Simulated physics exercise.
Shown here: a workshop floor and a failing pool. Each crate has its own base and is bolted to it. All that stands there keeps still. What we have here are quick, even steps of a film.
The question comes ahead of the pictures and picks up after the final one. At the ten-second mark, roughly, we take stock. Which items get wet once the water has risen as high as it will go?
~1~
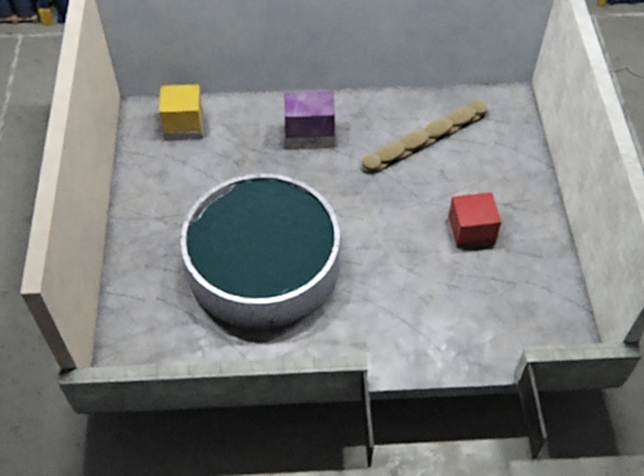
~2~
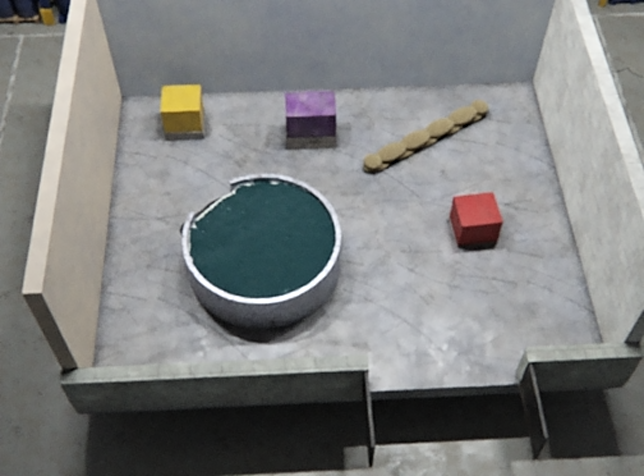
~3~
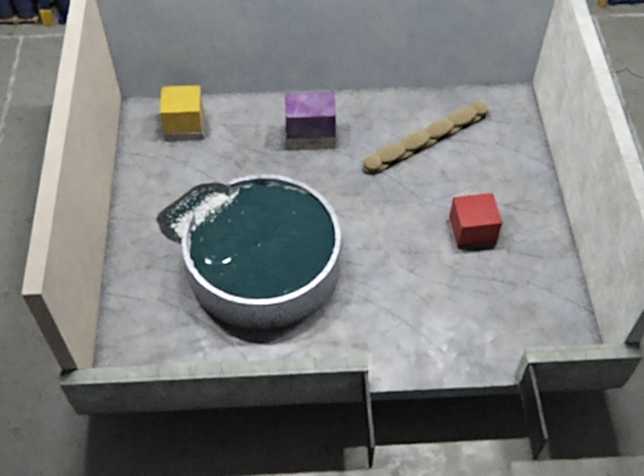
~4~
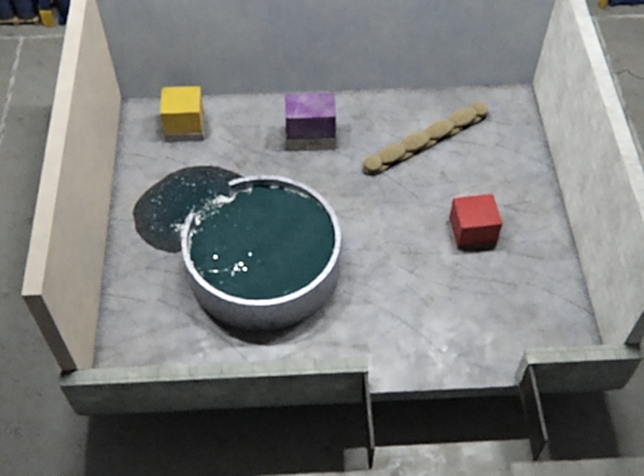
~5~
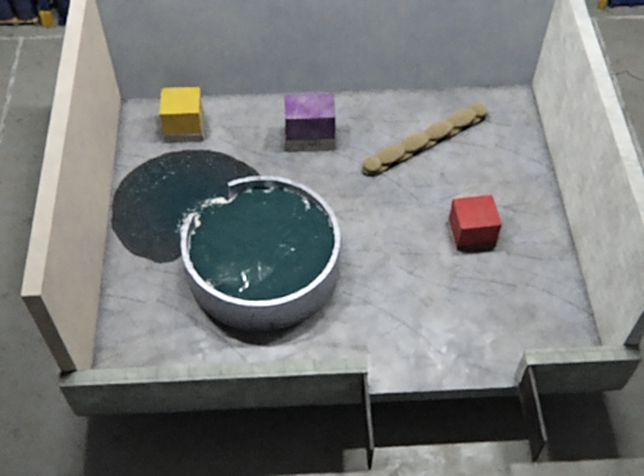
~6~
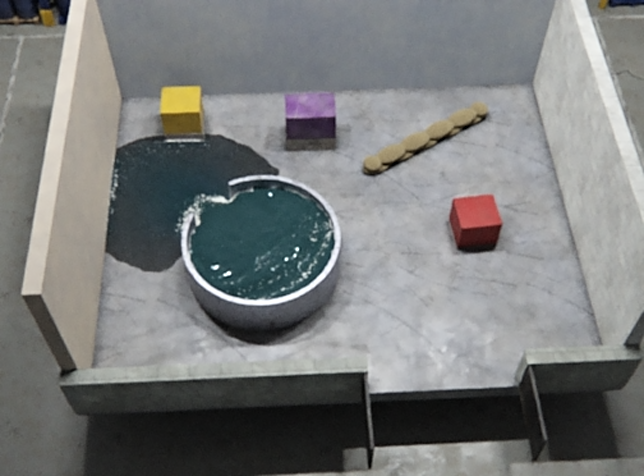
One by one: The purple crate is protected by its plinth; the yellow crate is not protected by its plinth; the red crate is not protected by its plinth.
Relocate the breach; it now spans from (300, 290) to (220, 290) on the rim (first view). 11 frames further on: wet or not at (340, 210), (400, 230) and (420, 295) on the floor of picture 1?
In sequence: Untouched, untouched, inundated.
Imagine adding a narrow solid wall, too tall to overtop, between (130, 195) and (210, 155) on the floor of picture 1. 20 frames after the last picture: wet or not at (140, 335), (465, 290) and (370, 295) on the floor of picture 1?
Taking the three spots in order: Soaked, spared, spared.
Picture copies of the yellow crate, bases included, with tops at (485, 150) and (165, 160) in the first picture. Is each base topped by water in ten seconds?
Result, in sequence: Is missed, is inundated.
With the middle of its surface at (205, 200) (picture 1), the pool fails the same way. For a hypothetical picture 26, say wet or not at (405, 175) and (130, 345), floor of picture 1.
The first spot is not reached and the second is inundated.
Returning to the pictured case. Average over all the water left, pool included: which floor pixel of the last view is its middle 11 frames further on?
At about (223, 222).
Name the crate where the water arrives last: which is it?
From the pictures, the crate marked red.
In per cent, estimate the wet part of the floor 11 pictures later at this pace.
Around 25 percent of it.
A moment on, water covers 20 % of the floor; the purple crate water round its plinth, the yellow crate water round its plinth, the red crate not reached.
Next, water covers 25 % of the floor; the purple crate water round its plinth, the yellow crate water round its plinth, the red crate not reached.
Then, water covers 40 % of the floor; the purple crate water round its plinth, the yellow crate water round its plinth, the red crate not reached.
Later, water covers 60 % of the floor; the purple crate water round its plinth, the yellow crate water round its plinth, the red crate not reached.
In the end, water covers 95 % of the floor; the purple crate stayed above the water, the yellow crate was topped, the red crate was topped.
